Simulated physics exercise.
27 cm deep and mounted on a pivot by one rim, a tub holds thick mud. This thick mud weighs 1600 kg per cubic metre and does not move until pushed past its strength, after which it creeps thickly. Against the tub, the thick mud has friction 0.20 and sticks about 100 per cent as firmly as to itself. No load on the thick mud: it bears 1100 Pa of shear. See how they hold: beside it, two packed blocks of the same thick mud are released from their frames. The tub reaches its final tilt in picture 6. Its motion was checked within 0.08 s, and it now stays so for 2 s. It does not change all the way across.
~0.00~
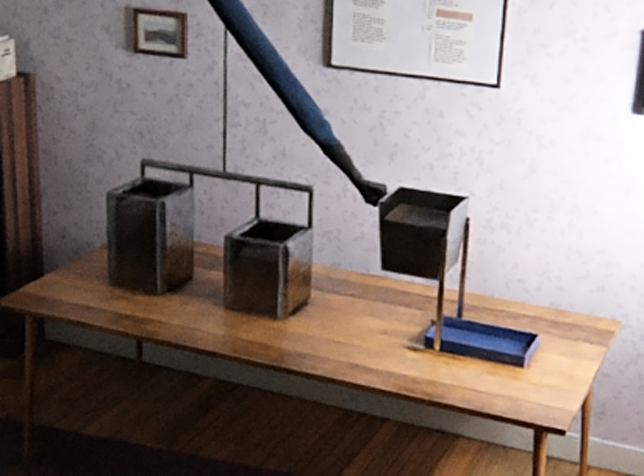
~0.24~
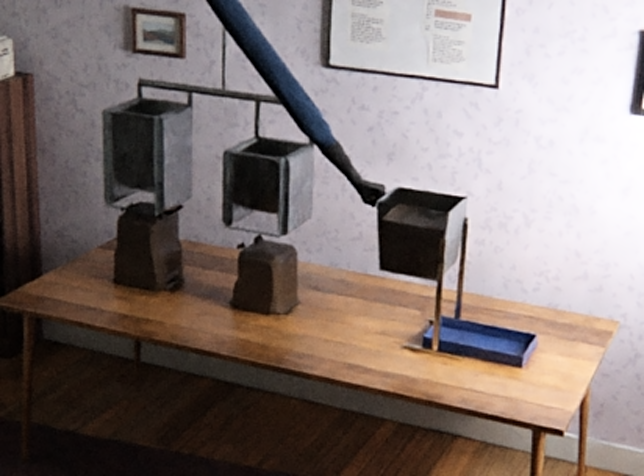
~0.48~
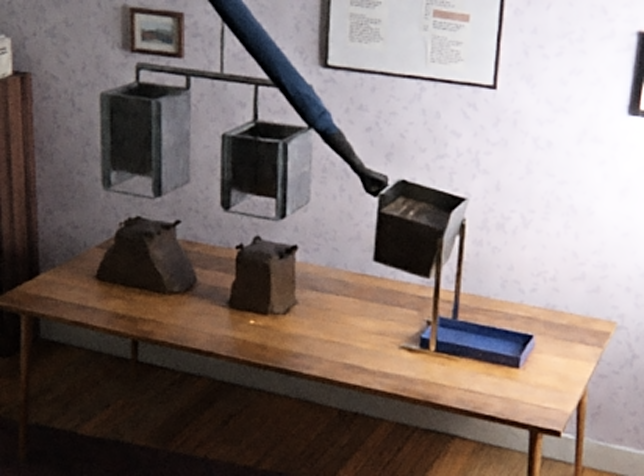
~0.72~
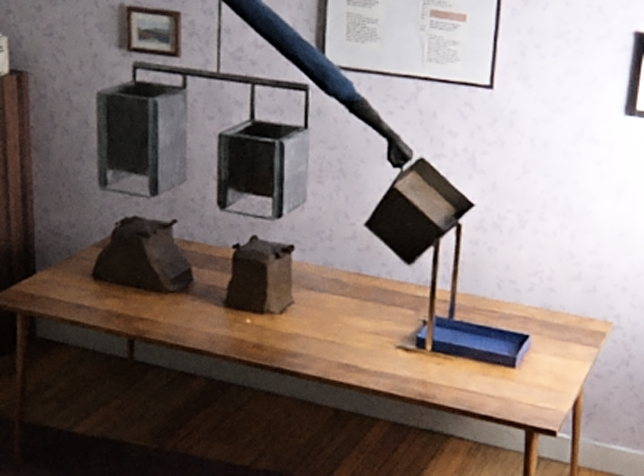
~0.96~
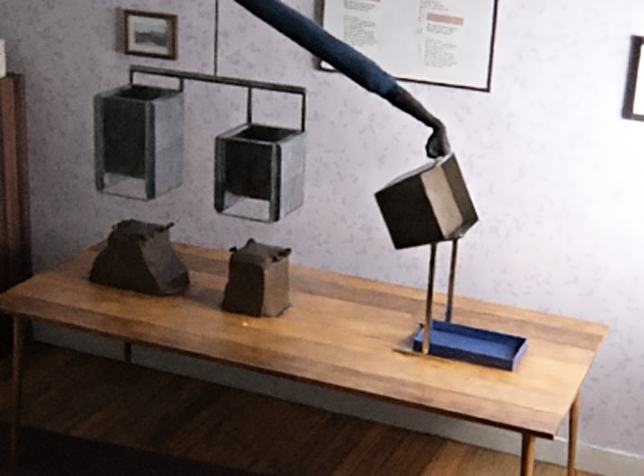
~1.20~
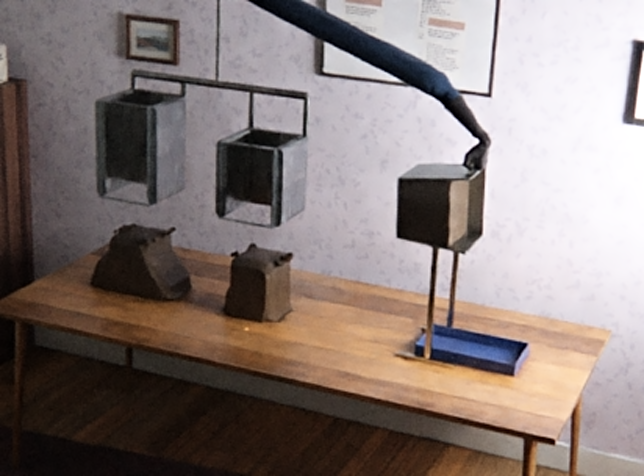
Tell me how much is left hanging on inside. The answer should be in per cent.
Roughly 100 % is left.
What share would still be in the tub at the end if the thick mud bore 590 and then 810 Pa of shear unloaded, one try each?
You'd see 55 percent the first time and 75 percent the second.
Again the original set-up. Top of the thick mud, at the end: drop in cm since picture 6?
About 0 cm.
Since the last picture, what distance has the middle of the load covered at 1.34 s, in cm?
Some 0 cm.
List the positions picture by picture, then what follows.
Handle-side rim at (380, 202), tilt 0 degrees; top of the thick mud at (435, 228); blocks stand 37 cm, 26 cm (left to right), in the first picture.
Handle-side rim at (378, 202), tilt 0 degrees; top of the thick mud at (433, 228); blocks stand 33 cm, 26 cm (left to right), in the second picture.
Handle-side rim at (381, 194), tilt 8 degrees; top of the thick mud at (384, 212); blocks stand 26 cm, 25 cm (left to right), in the third picture.
Handle-side rim at (403, 171), tilt 35 degrees; top of the thick mud at (396, 187); blocks stand 25 cm, 25 cm (left to right), in the fourth picture.
Handle-side rim at (436, 167), tilt 64 degrees; top of the thick mud at (420, 177); blocks stand 25 cm, 25 cm (left to right), in the fifth picture.
Handle-side rim at (469, 181), tilt 88 degrees; top of the thick mud at (450, 183); blocks stand 25 cm, 25 cm (left to right), in the sixth picture.
After 1.34 s, the tub is at 88 degrees and holds 100 %.
After 1.51 s, the tub is at 88 degrees and holds 100 %.
After 1.68 s, the tub is at 88 degrees and holds 100 %.
After 1.85 s, the tub is at 88 degrees and holds 100 %.
After 3.20 s, at the end, the tub is at 88 degrees and holds 100 %.
